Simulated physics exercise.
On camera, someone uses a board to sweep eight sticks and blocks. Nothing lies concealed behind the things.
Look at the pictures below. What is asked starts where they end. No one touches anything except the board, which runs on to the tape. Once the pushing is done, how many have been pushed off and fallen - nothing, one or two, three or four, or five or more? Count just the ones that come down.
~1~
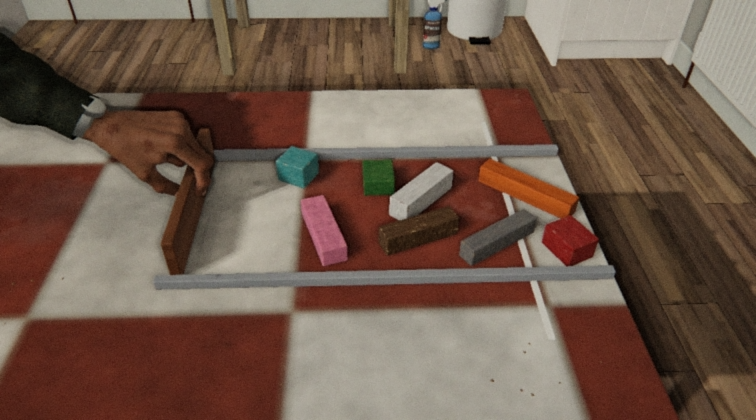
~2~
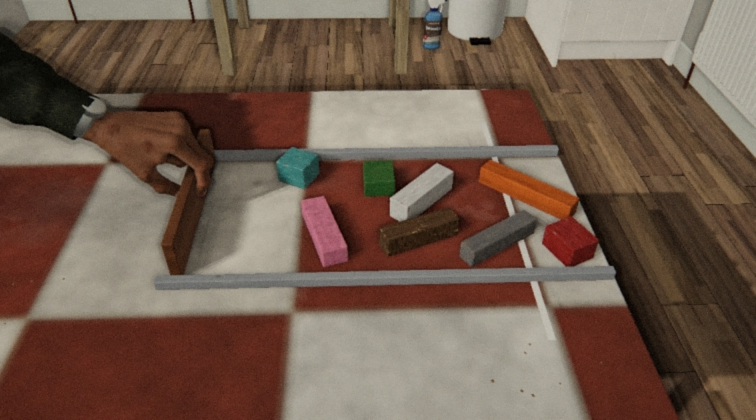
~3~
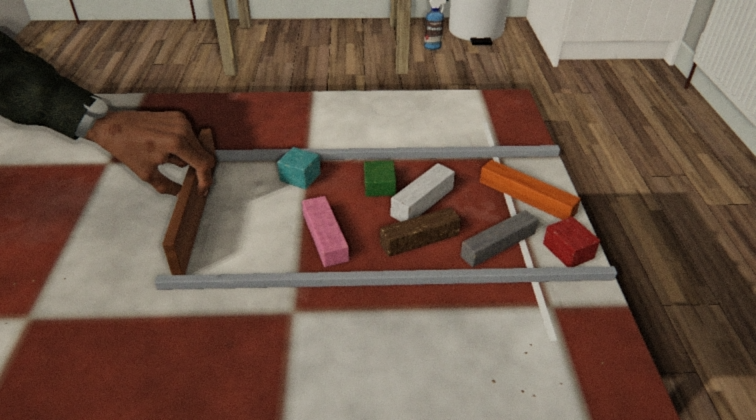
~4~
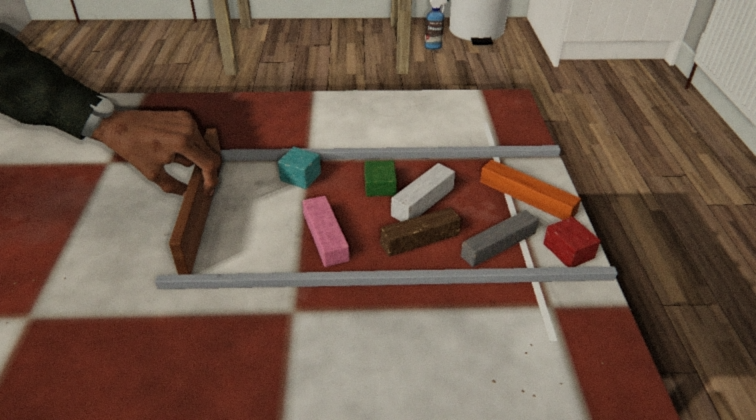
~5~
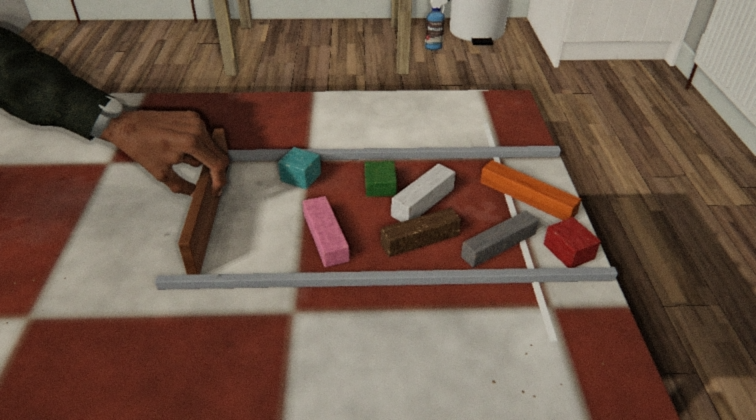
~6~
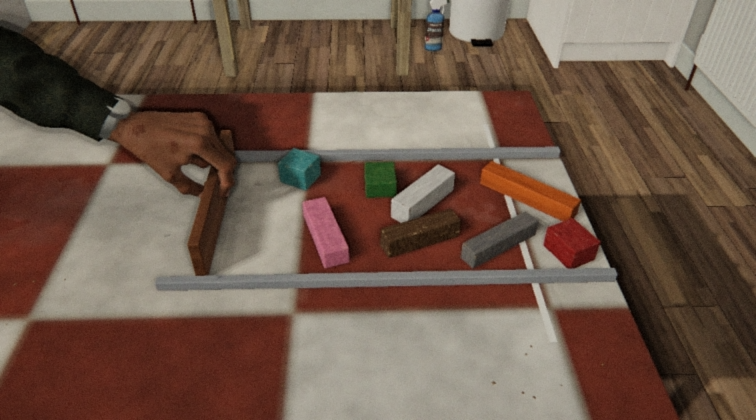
Band: One to two.
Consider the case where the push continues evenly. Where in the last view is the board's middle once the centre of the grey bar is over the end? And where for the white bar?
About (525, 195), and about (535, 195) for the other.
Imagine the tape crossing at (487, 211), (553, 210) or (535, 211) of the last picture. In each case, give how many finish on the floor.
Going through each try, you'd get 0, 5 and 4.
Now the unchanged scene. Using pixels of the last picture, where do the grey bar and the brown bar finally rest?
(589, 242), and the other (581, 223).
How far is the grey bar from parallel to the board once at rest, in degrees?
The angle comes out near 50 degrees.
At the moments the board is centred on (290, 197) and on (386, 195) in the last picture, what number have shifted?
In order, the tallies are 1 and 5.
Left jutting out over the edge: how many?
I get 3.
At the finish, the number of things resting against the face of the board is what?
At rest, 3 are in contact.
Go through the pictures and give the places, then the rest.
In the first picture, red block (569, 241); orange stick (527, 189); grey bar (499, 236); board (192, 197); tape (510, 209).
In the second picture, orange stick (527, 190); turquoise block (298, 168).
In the third picture, grey bar (500, 238); white bar (423, 193).
In the fourth picture, red block (571, 242); green block (380, 178).
In the fifth picture, orange stick (529, 190); brown bar (421, 232).
In the sixth picture, red block (571, 244); orange stick (529, 191); grey bar (500, 239); board (215, 198); tape (512, 211).
Soon after, none off yet; red block at rest near (571, 244); orange stick at rest near (529, 191); grey bar at rest near (500, 239).
After that, none off yet; red block at rest near (571, 244); orange stick moving near (532, 189); grey bar at rest near (501, 240).
In the end, the number that fall off is one or two; gone, orange stick and red block.
